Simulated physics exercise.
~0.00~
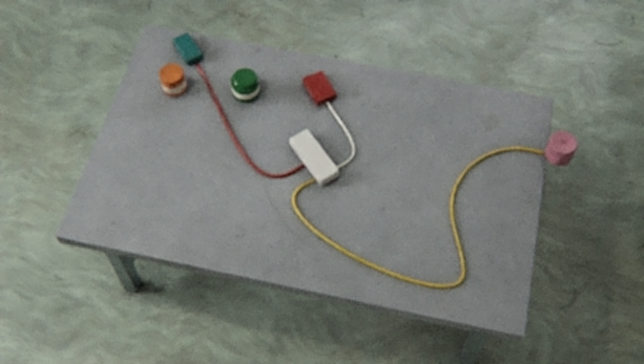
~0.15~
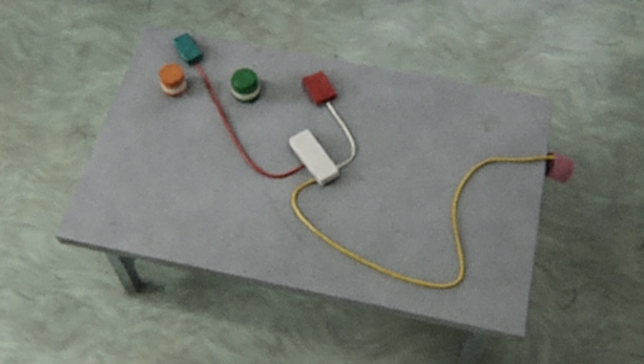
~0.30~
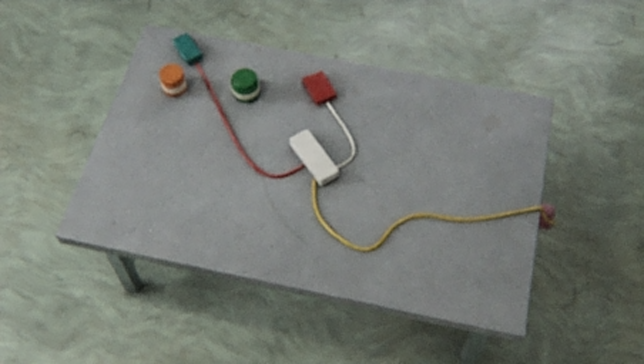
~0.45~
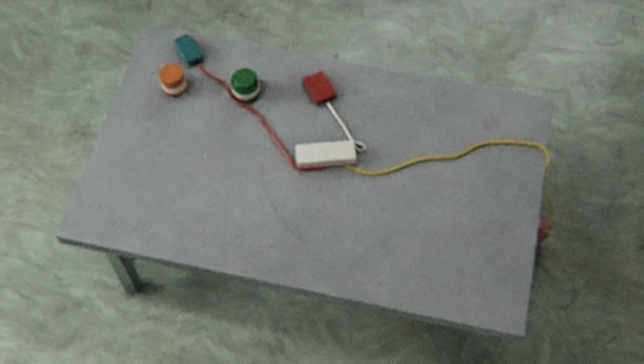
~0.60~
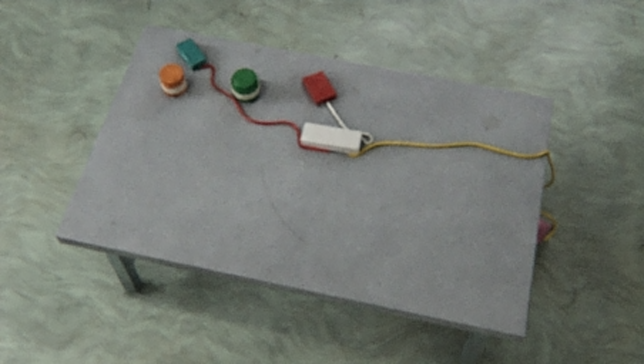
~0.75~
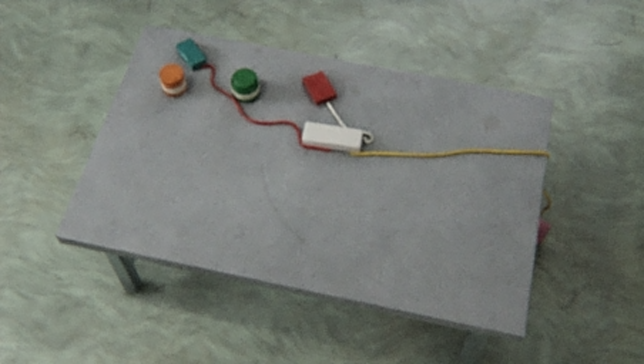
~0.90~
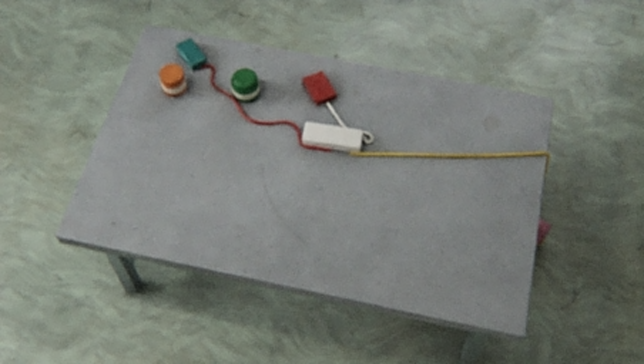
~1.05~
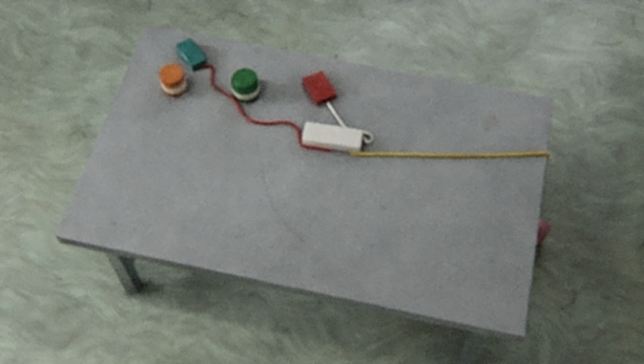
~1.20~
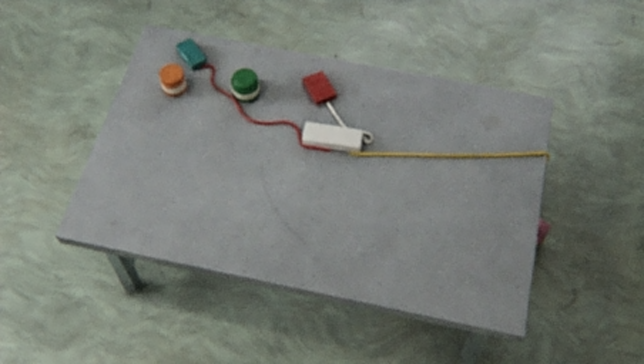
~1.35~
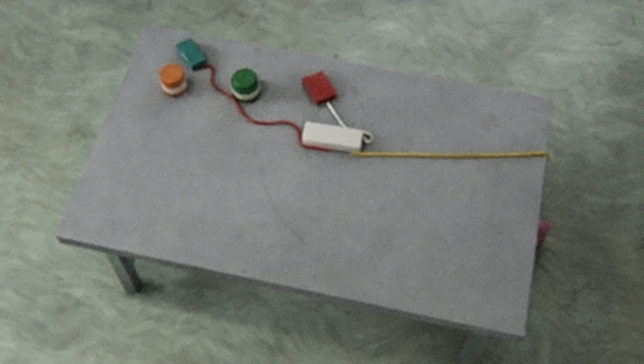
On a gray side table, a white strip joins a red cable to a teal phone, a white cable to a red charger, and a slack yellow cable to a pink speaker at the right edge. The speaker drops over the edge, drawing the yellow cable after it. As the slack runs out, the strip swings around and slides a short way up and to the right, and the red cable shifts into a new curve beside the green jar. The yellow cable straightens and everything settles. The jar and orange tin stay put, while the speaker remains below the edge.
